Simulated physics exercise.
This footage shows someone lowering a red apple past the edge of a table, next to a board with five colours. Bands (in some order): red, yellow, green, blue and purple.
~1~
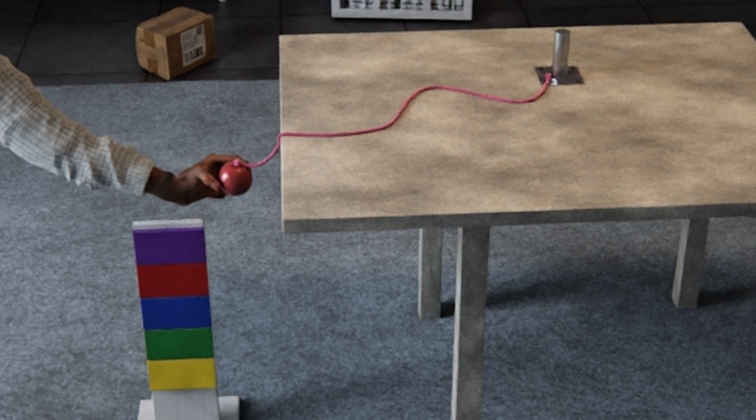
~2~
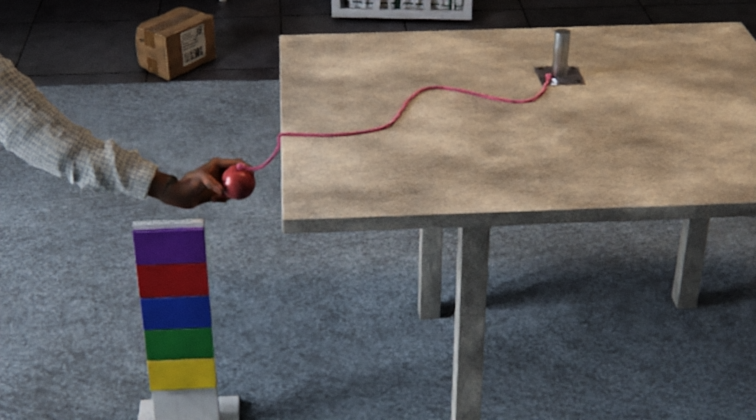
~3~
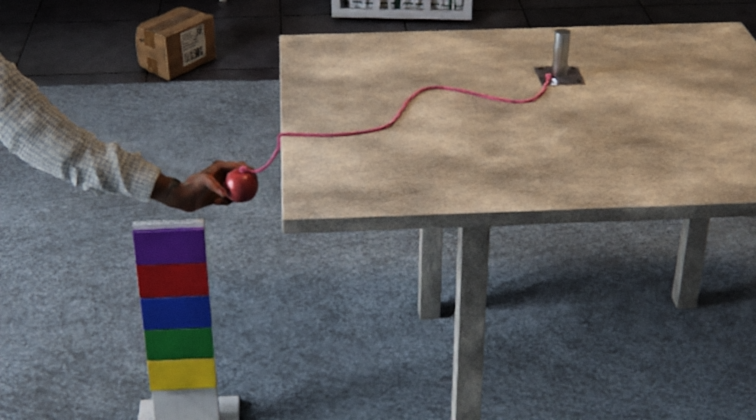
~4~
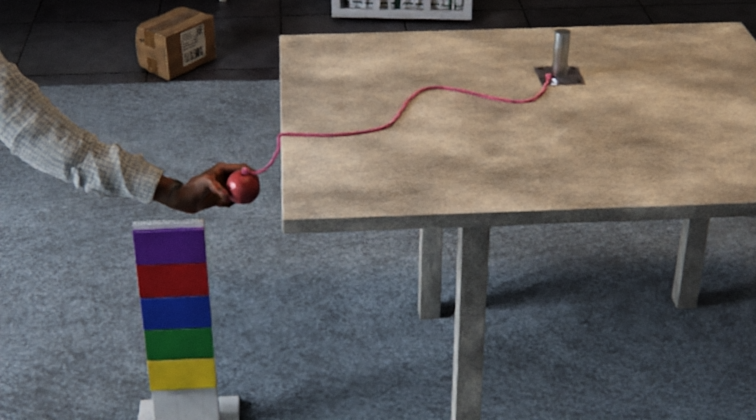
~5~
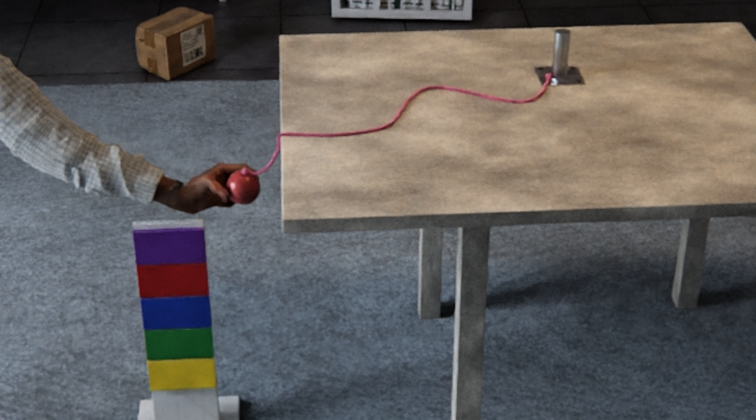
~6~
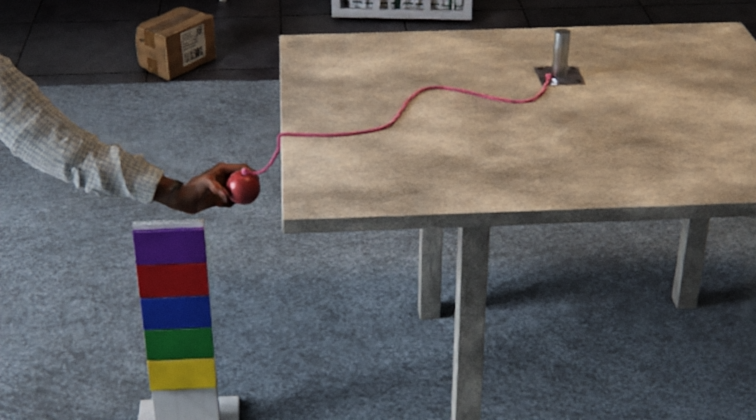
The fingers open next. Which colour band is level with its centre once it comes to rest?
The red band.
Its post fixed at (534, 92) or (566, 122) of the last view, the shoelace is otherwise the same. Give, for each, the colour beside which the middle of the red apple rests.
In turn, blue and then blue.
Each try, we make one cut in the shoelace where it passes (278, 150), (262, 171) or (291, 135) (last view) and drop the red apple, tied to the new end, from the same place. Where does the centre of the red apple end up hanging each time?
Case by case: Close to (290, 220), (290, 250) and (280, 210).
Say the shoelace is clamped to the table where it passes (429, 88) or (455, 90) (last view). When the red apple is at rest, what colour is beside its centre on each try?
Purple, then purple.
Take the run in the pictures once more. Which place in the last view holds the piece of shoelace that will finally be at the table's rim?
Roughly (371, 131).
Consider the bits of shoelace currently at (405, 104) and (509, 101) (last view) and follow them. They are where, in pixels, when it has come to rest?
At (348, 106), then (471, 87).
Soon after, apple near (274, 258); level with red.
Then, apple near (285, 256); level with red.
At rest, apple near (282, 264); level with red. The red one.
